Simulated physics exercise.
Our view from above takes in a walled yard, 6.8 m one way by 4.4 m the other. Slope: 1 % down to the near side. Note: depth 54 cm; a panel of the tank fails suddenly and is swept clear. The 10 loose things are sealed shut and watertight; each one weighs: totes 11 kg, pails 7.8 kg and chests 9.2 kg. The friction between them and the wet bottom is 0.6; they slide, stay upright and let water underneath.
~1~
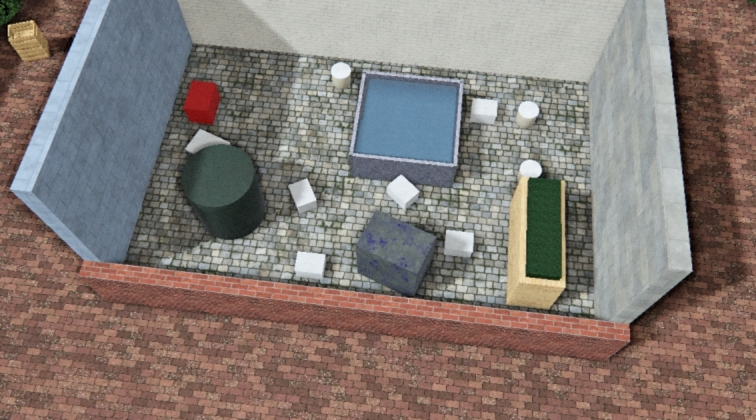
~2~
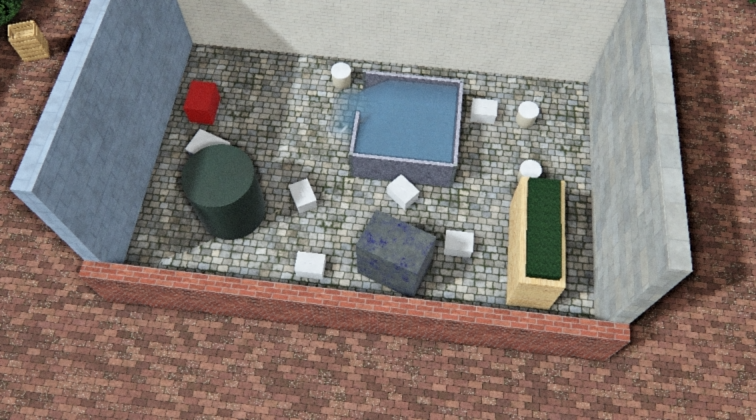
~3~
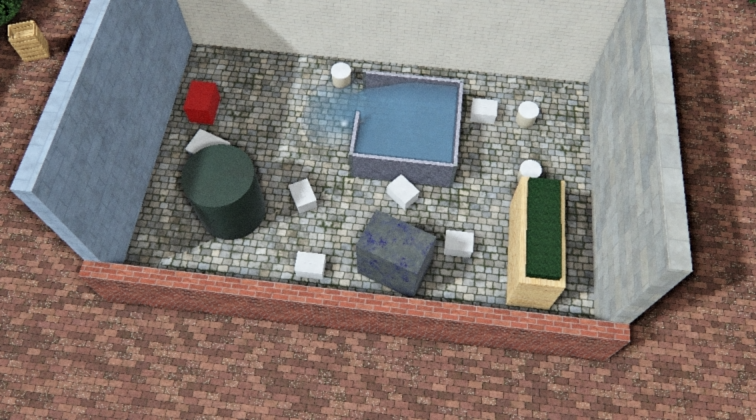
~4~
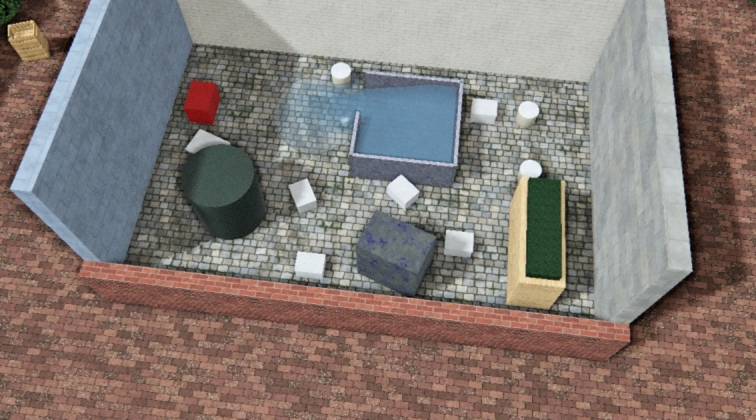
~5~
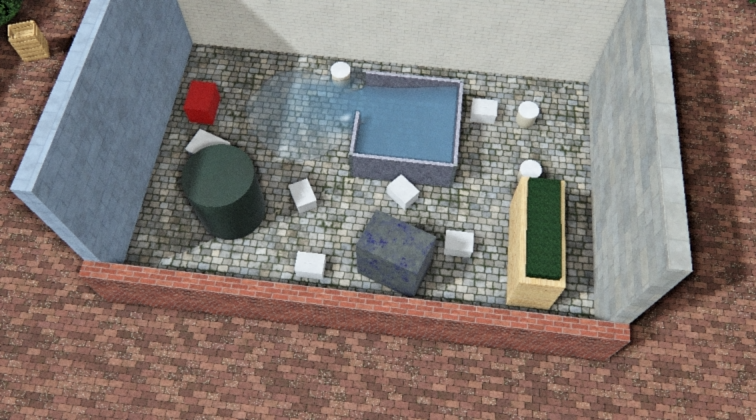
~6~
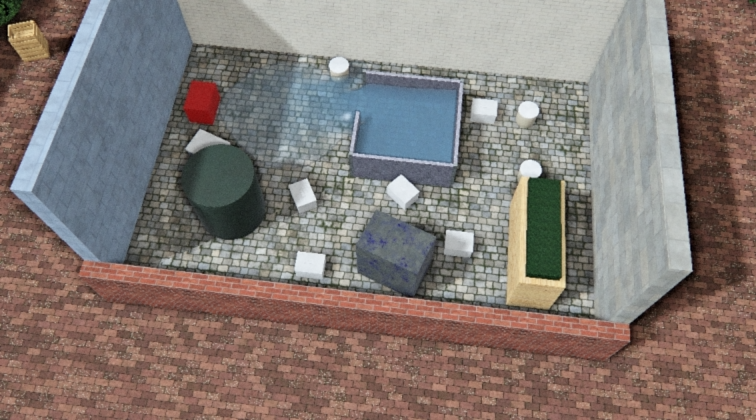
In the video, a square tank of water in a walled yard opens on its left side, and water spreads leftward over the paving toward a red box, while a white pail near the tank shifts slightly.
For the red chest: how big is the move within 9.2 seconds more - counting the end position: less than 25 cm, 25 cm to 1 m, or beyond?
Red chest winds up a long way off.
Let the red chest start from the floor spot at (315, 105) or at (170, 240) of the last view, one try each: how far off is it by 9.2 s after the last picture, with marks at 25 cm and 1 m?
Swept far; swept far.
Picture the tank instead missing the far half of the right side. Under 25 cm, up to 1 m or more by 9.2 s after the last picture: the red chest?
Result: The red chest remains where it was.
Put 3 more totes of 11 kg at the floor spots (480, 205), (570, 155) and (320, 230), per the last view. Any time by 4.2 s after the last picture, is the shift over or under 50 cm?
First within, then within, then within.
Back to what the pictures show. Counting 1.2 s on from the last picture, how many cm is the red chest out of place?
I'd put it at around 40 cm.
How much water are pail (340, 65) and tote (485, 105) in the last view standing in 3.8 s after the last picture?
About 4 and 1 cm.
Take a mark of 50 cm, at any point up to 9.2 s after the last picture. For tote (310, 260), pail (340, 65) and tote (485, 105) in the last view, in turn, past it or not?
Item by item, they came out above the mark, below the mark and below the mark.
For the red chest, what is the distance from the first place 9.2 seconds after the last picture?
350 cm.
Then, 1.2 s after the last picture the red chest is near (175, 93), 0.4 m from its start, afloat; 1 afloat.
Then, 3.8 s after the last picture the red chest is near (144, 202), 2.0 m from its start, afloat; 1 afloat.
Then, 6.2 s after the last picture the red chest is near (218, 252), 2.8 m from its start, afloat; 1 afloat.
Then, 9.2 s after the last picture the red chest is near (381, 214), 3.6 m from its start, afloat; 2 afloat.
